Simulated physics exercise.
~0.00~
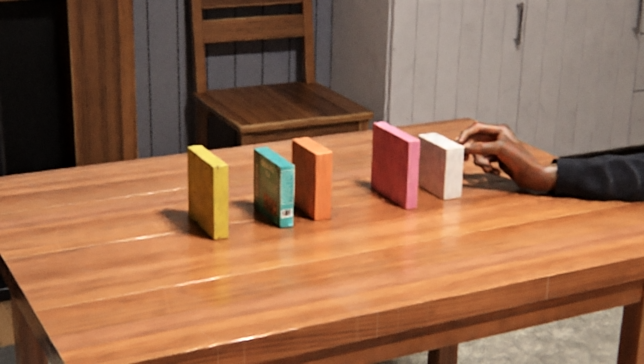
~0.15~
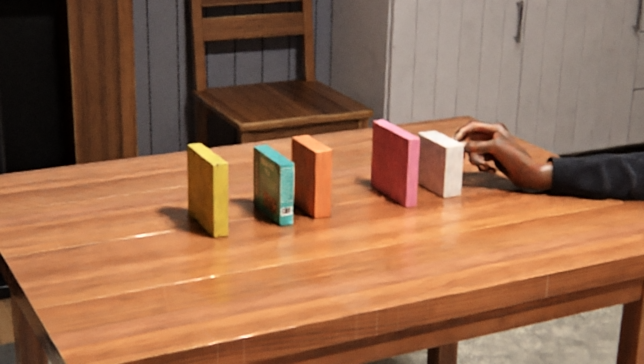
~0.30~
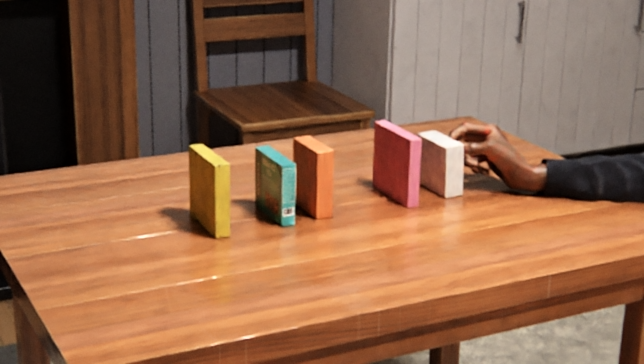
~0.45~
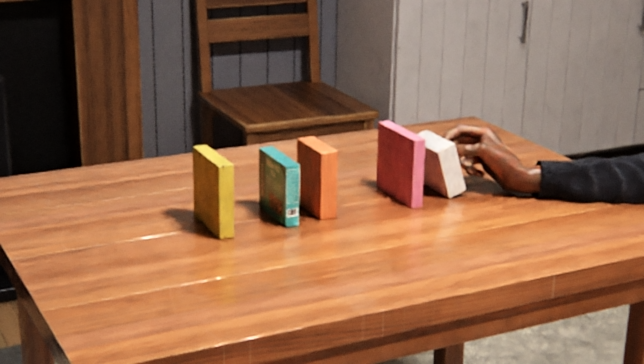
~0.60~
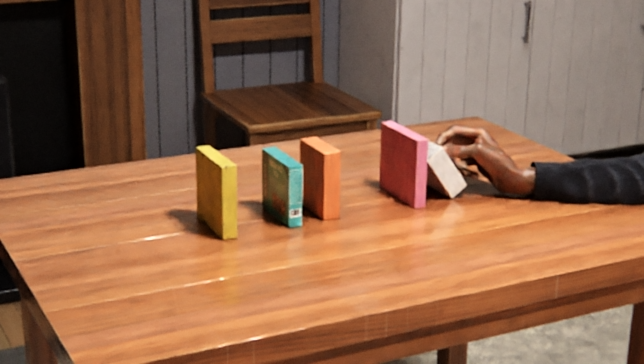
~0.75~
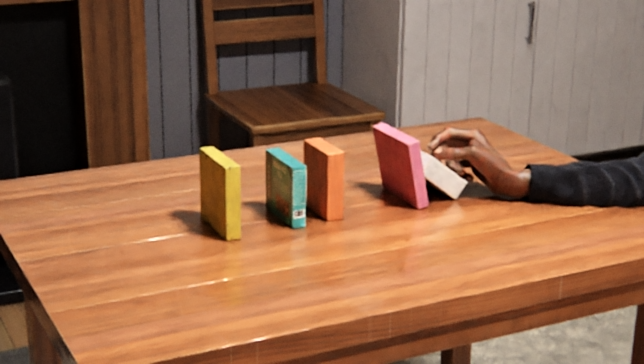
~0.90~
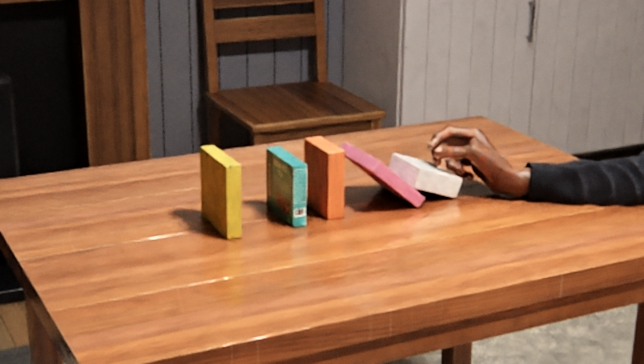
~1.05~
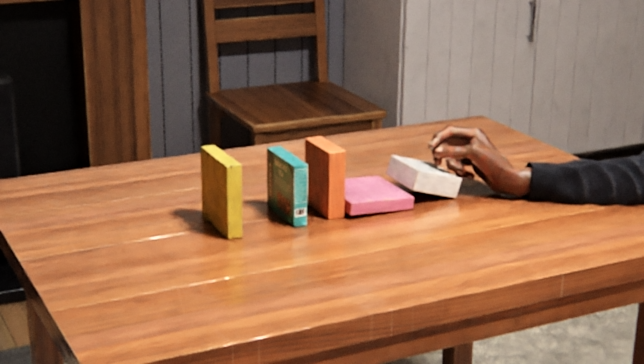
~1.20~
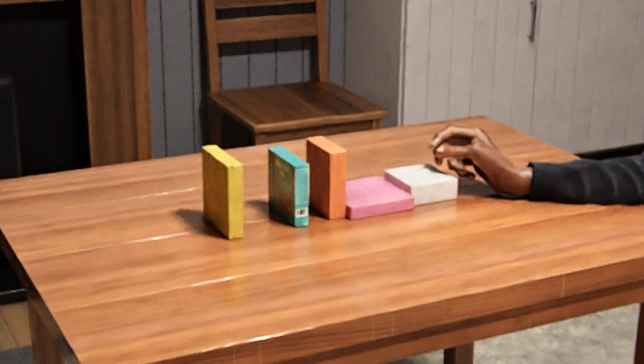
On a wooden table, a hand tips the white block at the right end of a spaced row leftward into the pink block, which topples and lands flat just short of the orange block; the white block settles behind it, while the orange, turquoise and yellow pieces stay standing.
